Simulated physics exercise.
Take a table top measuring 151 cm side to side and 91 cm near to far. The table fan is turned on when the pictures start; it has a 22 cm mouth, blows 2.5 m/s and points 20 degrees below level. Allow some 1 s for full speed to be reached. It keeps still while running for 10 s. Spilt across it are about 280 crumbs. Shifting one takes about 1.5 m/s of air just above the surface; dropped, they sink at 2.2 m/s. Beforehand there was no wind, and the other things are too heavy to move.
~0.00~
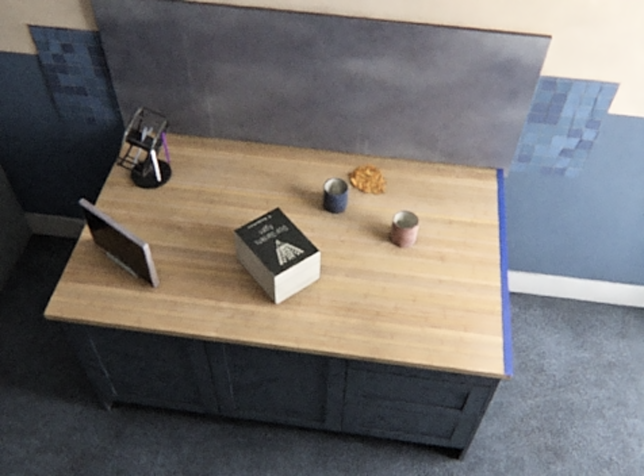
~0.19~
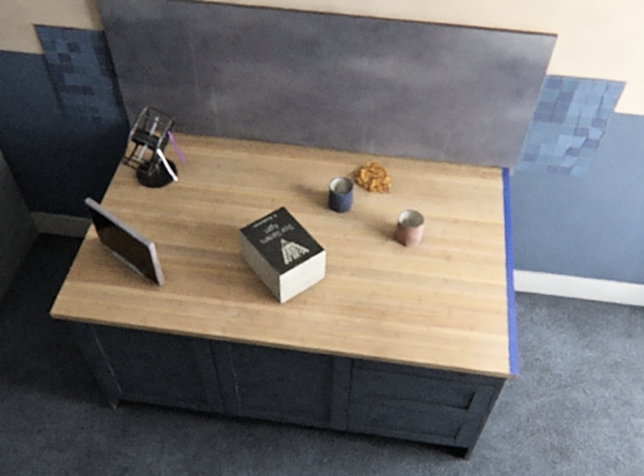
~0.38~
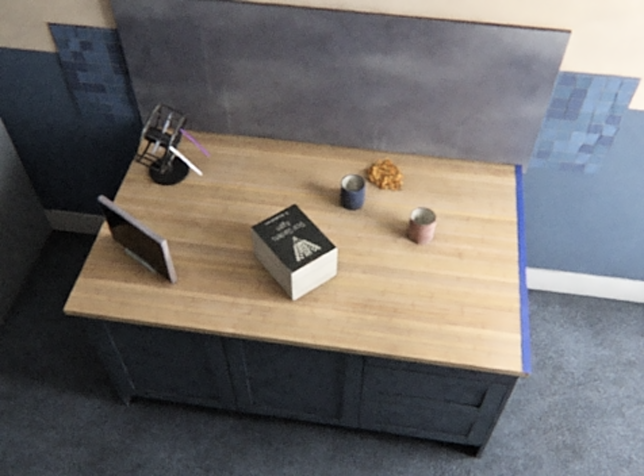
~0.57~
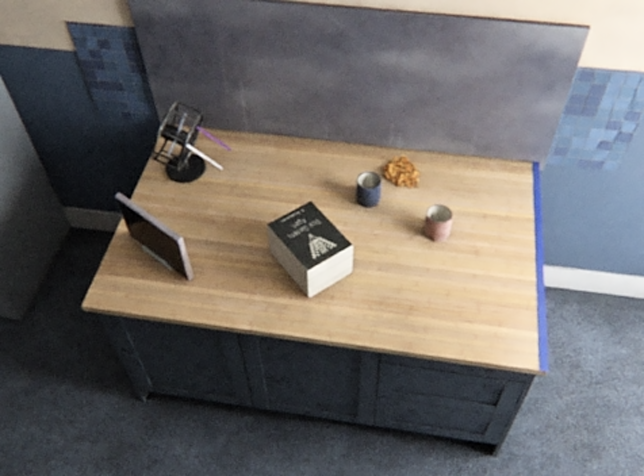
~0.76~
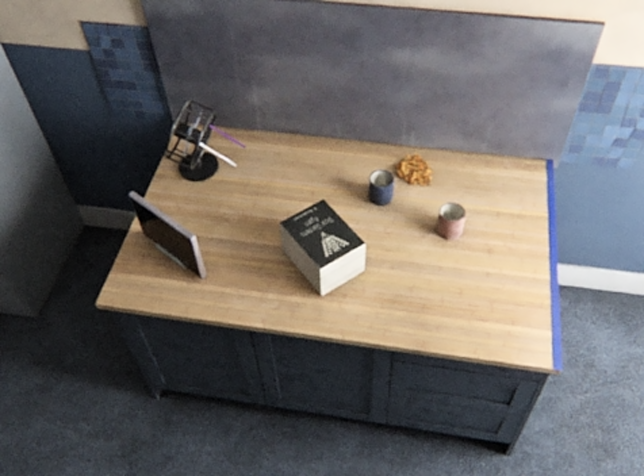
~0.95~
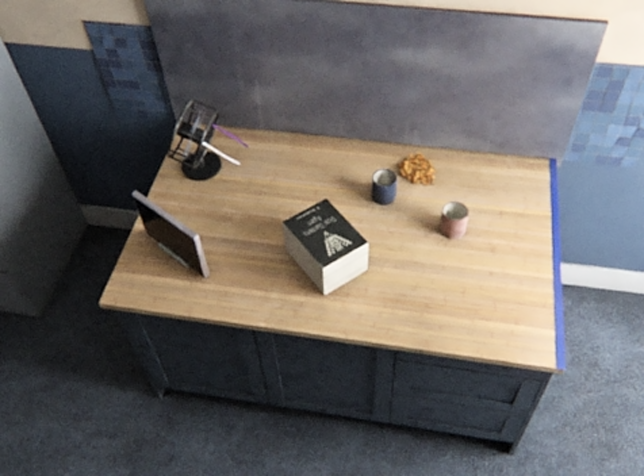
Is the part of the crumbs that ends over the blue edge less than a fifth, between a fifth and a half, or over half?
Most finish beyond the blue edge.
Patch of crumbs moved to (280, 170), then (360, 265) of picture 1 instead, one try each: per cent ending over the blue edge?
In that order: 100 %, 10 %.
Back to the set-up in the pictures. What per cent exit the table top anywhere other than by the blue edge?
The figure is near 0 %.
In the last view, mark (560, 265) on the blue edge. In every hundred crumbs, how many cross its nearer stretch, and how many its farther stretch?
Roughly 0 % cross the nearer stretch, while around 90 % cross the farther one.
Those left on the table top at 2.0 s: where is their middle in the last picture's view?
Near (503, 193).
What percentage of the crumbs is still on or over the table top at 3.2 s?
Around 40 percent remain.
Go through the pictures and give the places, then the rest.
The middle of the crumbs is near (367, 180), none has stirred yet and the mouth of the table fan is at (143, 142), in the first picture.
The middle of the crumbs is near (373, 177), none has stirred yet and the blue edge is centred on (513, 259), in the second picture.
The middle of the crumbs is near (385, 175), none has stirred yet, the top of a mug is at (353, 183) and the top of a mug is at (424, 216), in the third picture.
The middle of the crumbs is near (401, 172) and none has stirred yet, in the fourth picture.
The middle of the crumbs is near (414, 170) and none has stirred yet, in the fifth picture.
The middle of the crumbs is near (416, 169) and none has stirred yet, in the sixth picture.
After 2.0 s, 99 % are on the move or not yet settled, 46 % are over the blue edge; the middle of those still in play is near (516, 193).
After 3.2 s, 40 % are on the move or not yet settled, 64 % are over the blue edge; the middle of those still in play is near (512, 195).
After 5.5 s, 25 % are on the move or not yet settled, 76 % are over the blue edge; the middle of those still in play is near (504, 195).
After 10.0 s, at the end, 86 % are over the blue edge.
